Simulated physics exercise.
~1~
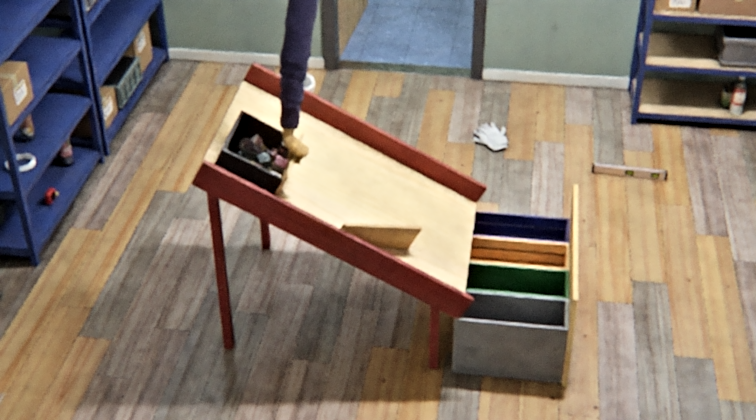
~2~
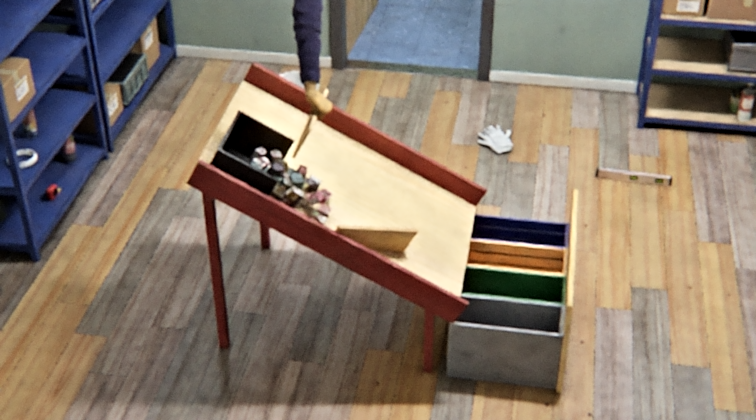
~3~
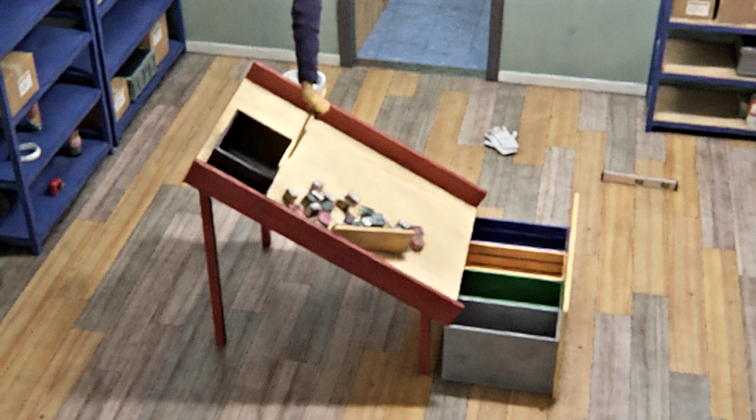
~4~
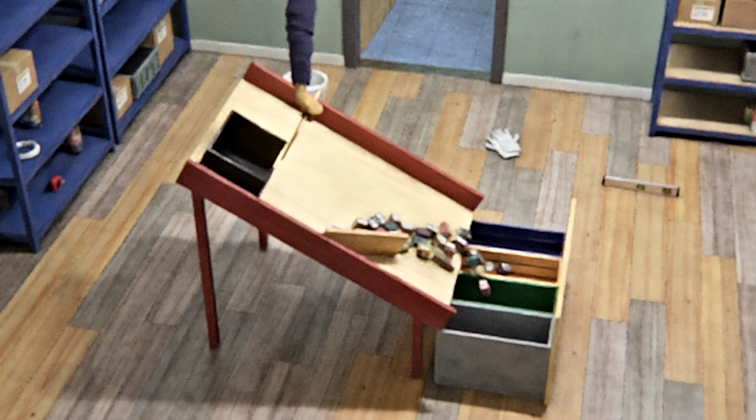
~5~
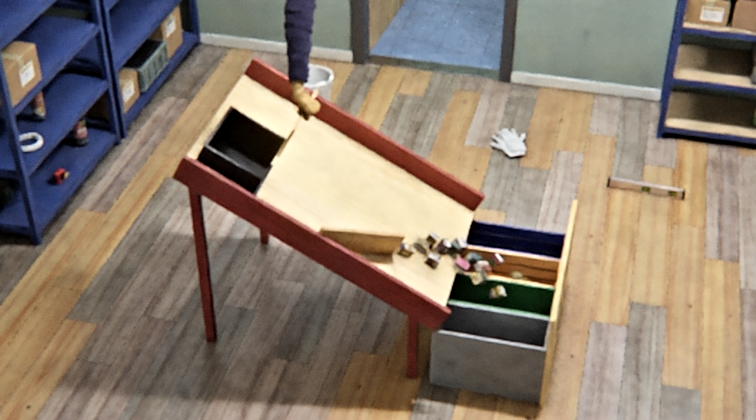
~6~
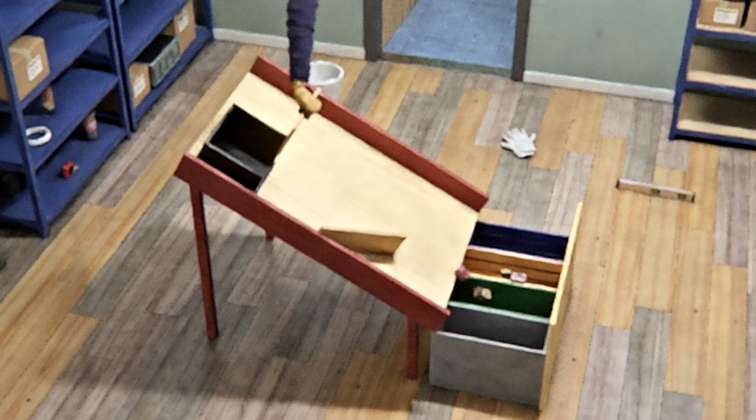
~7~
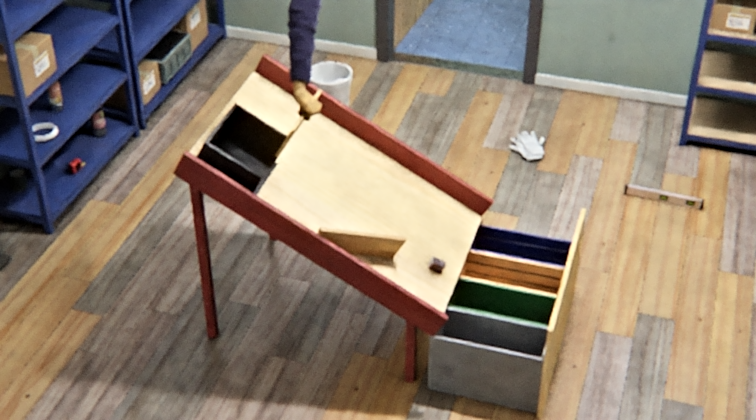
The footage shows an arm in a dark sleeve lifting a gate on a sloping, red-walled table, releasing small cartons from a black pen to slide rightward past an angled board and drop mostly into a wooden tote, some into neighbouring blue and green ones, leaving one near the slope's foot.
